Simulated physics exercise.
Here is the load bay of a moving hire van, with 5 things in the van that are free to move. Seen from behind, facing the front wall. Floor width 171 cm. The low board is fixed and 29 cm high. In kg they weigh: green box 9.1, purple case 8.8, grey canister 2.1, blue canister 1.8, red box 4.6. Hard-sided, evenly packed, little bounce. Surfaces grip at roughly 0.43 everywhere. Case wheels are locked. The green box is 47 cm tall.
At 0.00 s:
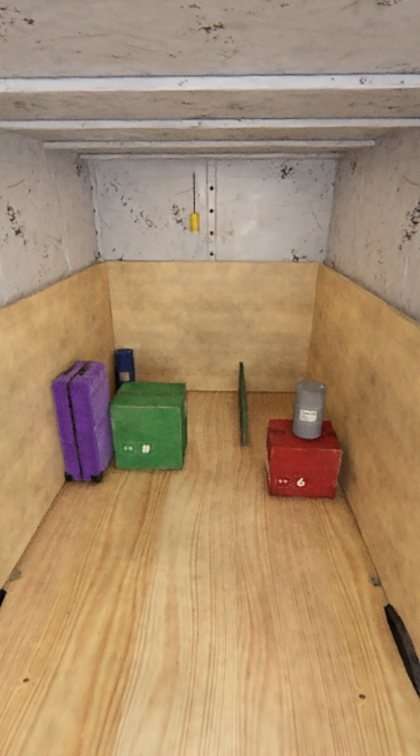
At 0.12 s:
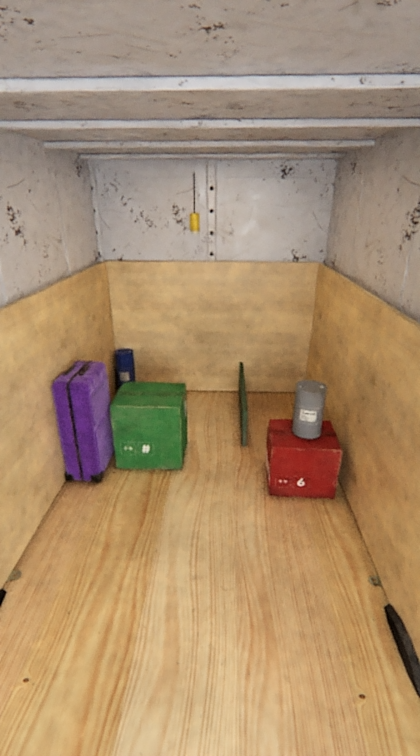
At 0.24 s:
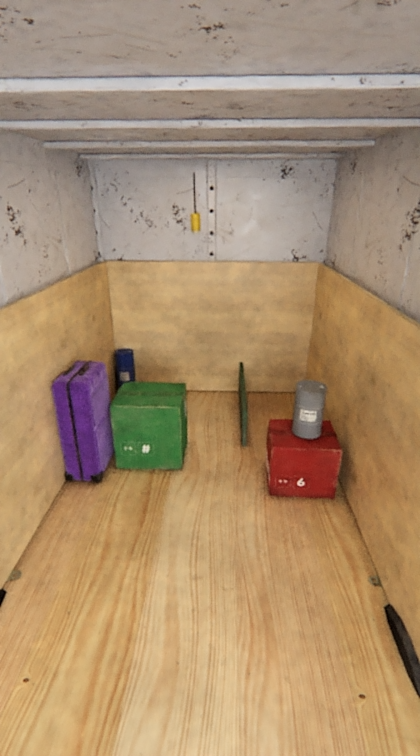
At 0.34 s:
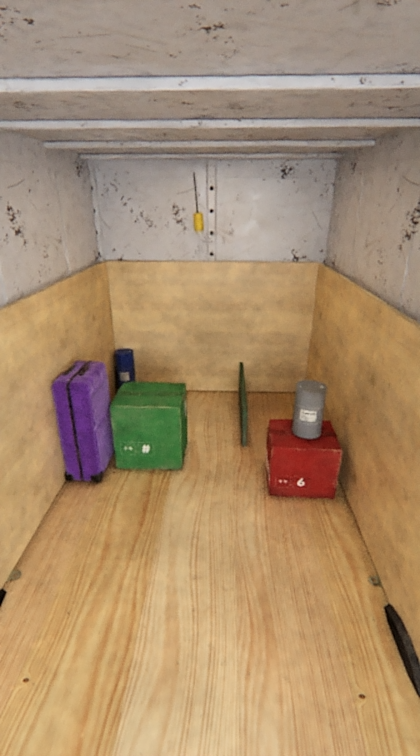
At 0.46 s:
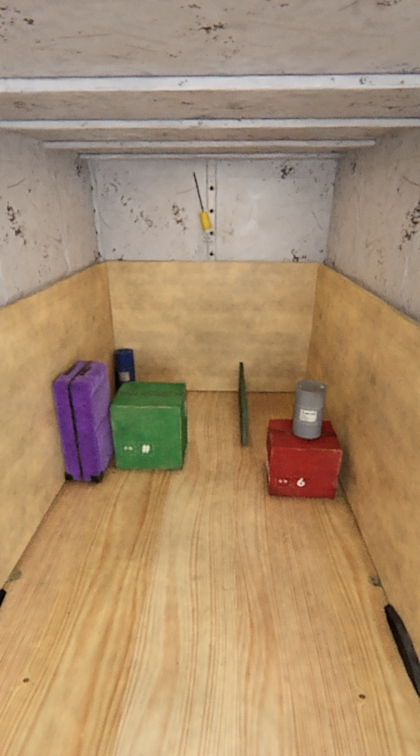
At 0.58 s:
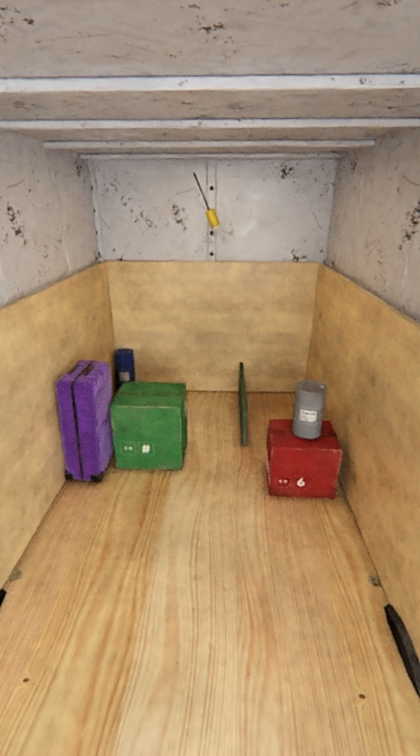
A small yellow tag hanging on a dark cord near the front wall starts out straight down, then swings to the right and stays slanted that way. The view is from the back of a wood-lined van load bay, where a purple case, blue canister and green box sit left, and a thin green panel and a grey canister on a red box stand right. Nothing else shifts, and the camera stays still.
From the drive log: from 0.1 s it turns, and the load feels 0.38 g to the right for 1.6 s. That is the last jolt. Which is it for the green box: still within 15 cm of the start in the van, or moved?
The green box ends elsewhere.
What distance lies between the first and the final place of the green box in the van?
About 40 cm.
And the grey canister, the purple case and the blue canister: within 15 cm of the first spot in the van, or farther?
The grey canister holds its spot; the purple case gets shifted; the blue canister holds its spot.
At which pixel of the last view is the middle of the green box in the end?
Near (212, 425).
After 1.18 s, push 0.38 g right; green box slid 12 cm near (170, 425); purple case leaning 20°.
After 1.48 s, push 0.33 g right; green box slid 28 cm near (194, 425); purple case leaning 35°.
At rest (2.3 s), tipped over in the van, purple case; not toppled but over 15 cm from the start, green box; the other 3 in place, give or take 15 cm. In the last view, green box near (212, 425).
